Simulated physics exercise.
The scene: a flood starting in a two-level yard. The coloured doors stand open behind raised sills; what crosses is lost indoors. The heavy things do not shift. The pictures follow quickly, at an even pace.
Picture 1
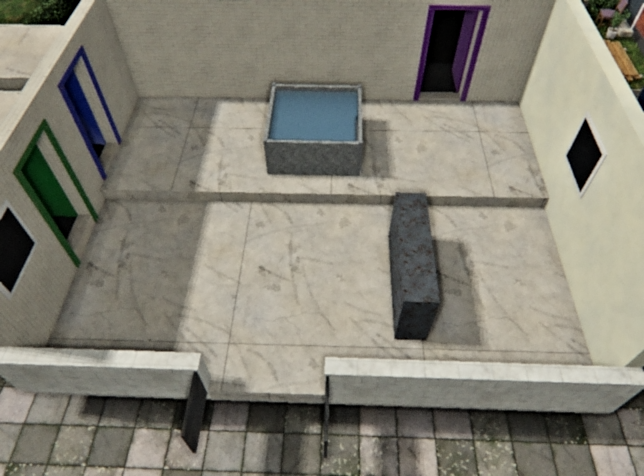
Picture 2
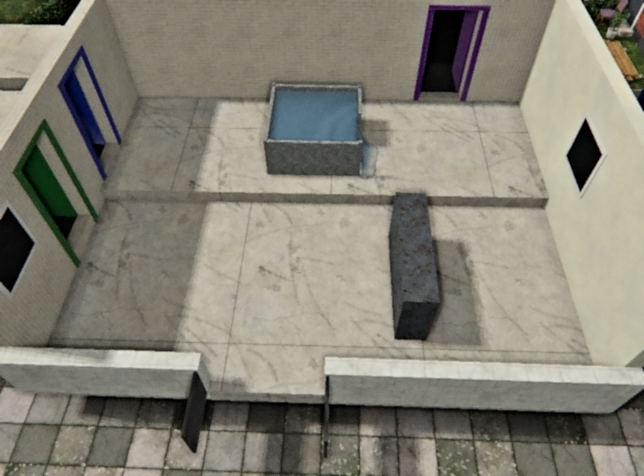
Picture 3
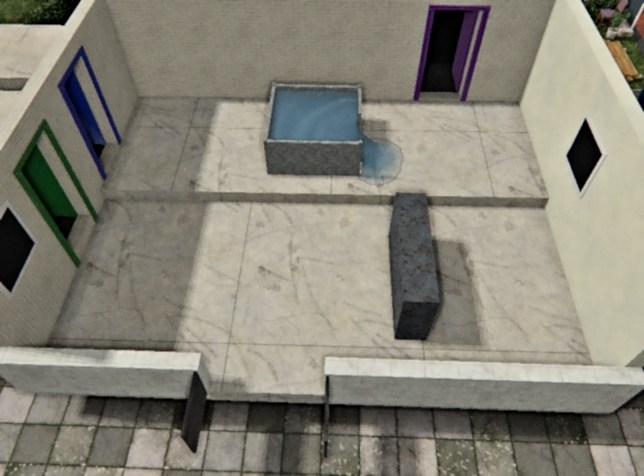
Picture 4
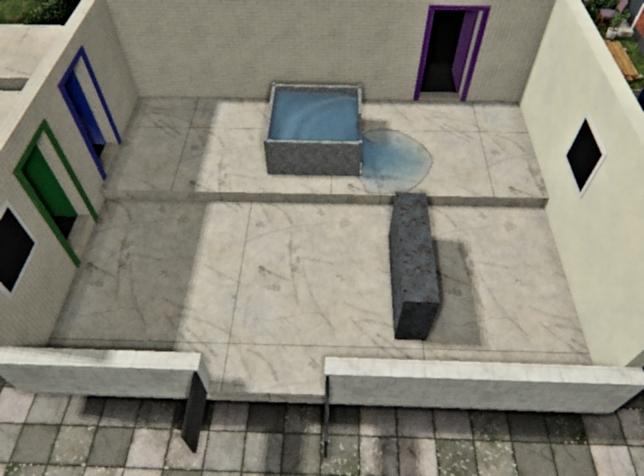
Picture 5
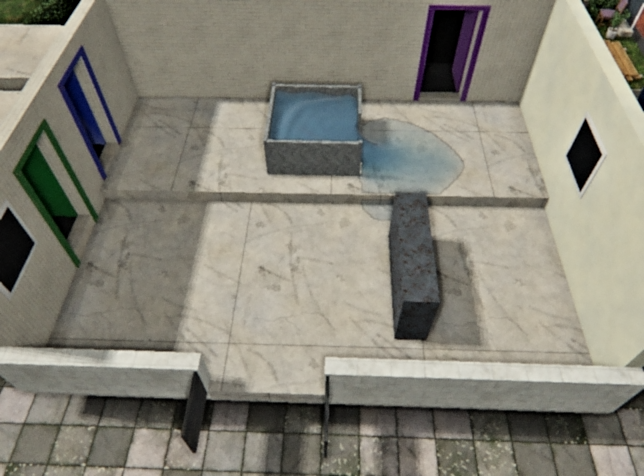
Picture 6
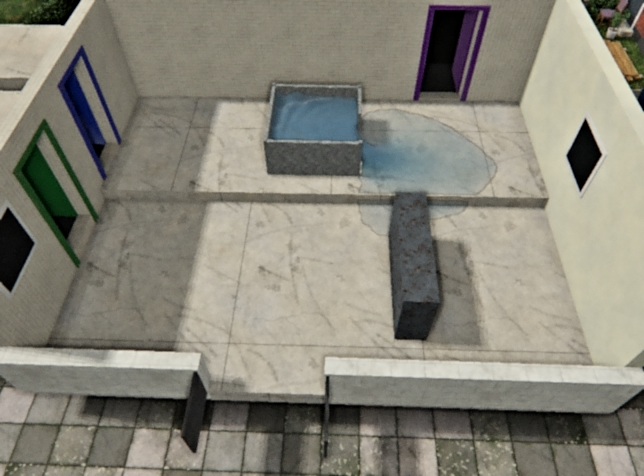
Water pours from the right side of a tank and spreads across the upper level.
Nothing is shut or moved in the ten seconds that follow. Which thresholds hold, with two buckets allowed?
The purple door lets in a lot; the green door admits no more than that; the blue door admits no more than that.
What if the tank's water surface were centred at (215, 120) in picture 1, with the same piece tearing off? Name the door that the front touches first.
I say the door marked purple.
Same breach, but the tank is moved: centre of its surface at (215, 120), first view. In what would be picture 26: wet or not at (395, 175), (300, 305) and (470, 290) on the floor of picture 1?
As listed: Under water, not flooded, clear.
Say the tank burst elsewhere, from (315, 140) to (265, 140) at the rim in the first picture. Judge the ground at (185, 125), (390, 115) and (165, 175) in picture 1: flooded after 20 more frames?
One after the other: Clear, free of water, clear.
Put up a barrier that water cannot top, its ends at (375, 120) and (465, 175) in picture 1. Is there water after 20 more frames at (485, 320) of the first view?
Verdict: Flooded.
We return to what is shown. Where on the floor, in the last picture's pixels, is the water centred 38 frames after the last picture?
Around (419, 216).
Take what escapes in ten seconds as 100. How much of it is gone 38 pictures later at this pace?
I make it 50 per cent.
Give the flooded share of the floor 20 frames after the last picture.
About 30 per cent.
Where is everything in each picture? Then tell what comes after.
The first picture shows the water tank at (315, 116) is whole and still.
In the second picture, water pours out at (357, 148) and has run to (369, 175).
In the third picture, the front is at (398, 154), out from the gap at (357, 150).
In the fourth picture, water pours out at (357, 151) and has run to (427, 165).
In the fifth picture, water pours out at (357, 151) and has run to (459, 168).
In the sixth picture, water pours out at (357, 151) and has run to (491, 170).
A moment on, water covers 25 % of the floor; the purple door wet at the sill, nothing in, the green door not reached, the blue door not reached.
Next, water covers 30 % of the floor; the purple door under two buckets in, the green door not reached, the blue door not reached.
Then, water covers 30 % of the floor; the purple door under two buckets in, the green door not reached, the blue door not reached.
Later, water covers 50 % of the floor; the purple door over two buckets in, the green door not reached, the blue door not reached.
In the end, water covers 80 % of the floor; the purple door over two buckets in, the green door wet at the sill, nothing in, the blue door wet at the sill, nothing in.
